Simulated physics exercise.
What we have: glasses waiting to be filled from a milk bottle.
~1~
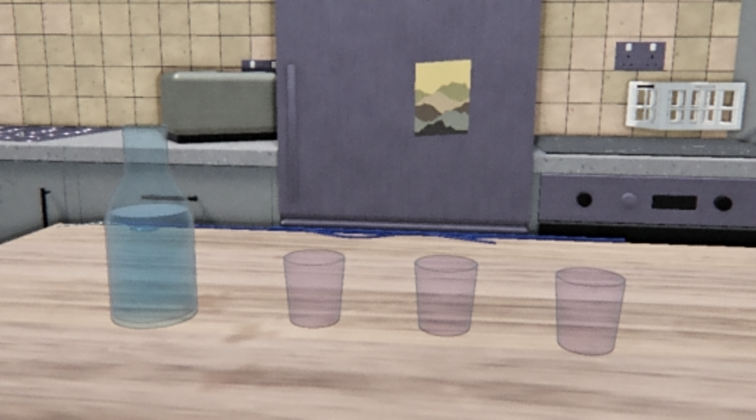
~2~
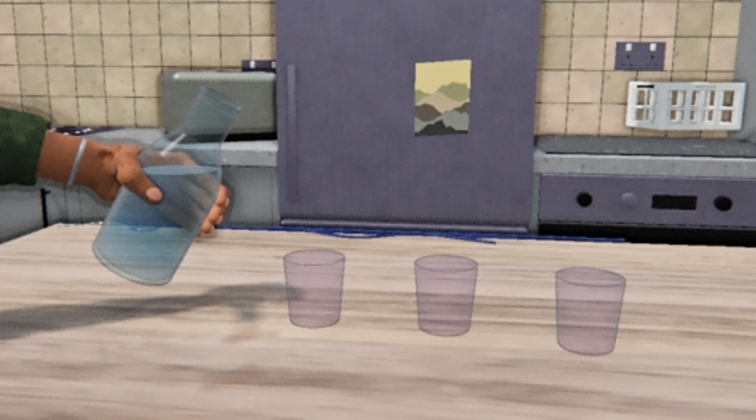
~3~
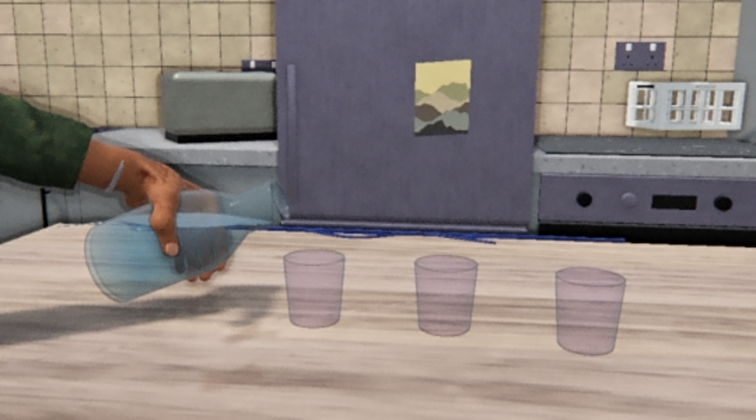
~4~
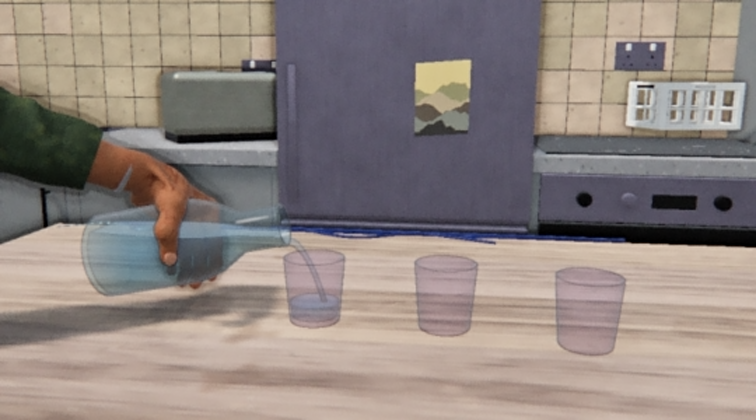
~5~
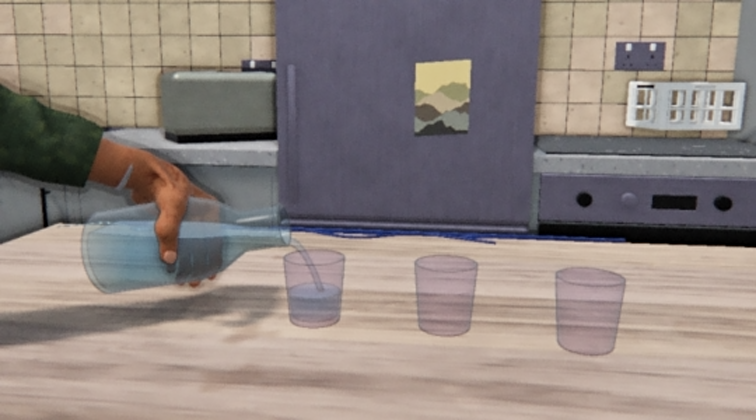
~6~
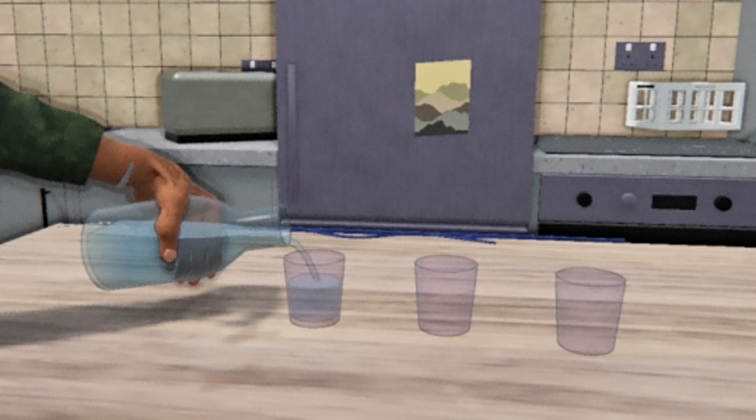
In a kitchen, a hand lifted a clear blue bottle from the left of a wooden table, tilted it to the right and poured liquid into the nearest of three glasses, its level rising to about halfway.
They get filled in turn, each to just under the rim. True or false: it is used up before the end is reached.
False.
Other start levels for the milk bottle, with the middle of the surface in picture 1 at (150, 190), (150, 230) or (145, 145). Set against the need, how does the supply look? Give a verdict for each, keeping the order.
Taking them in turn, it covers it, then it covers it, and finally it covers it.
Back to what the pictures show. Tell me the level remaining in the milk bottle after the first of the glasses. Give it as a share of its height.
About 45 per cent.
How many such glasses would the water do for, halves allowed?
I'd say near 4.5 of those.
A moment on, the first is about three quarters full.
Further on, the first is done and the milk bottle has about three quarters of its load.
When it is over, all three are full and about a third of the water is over.
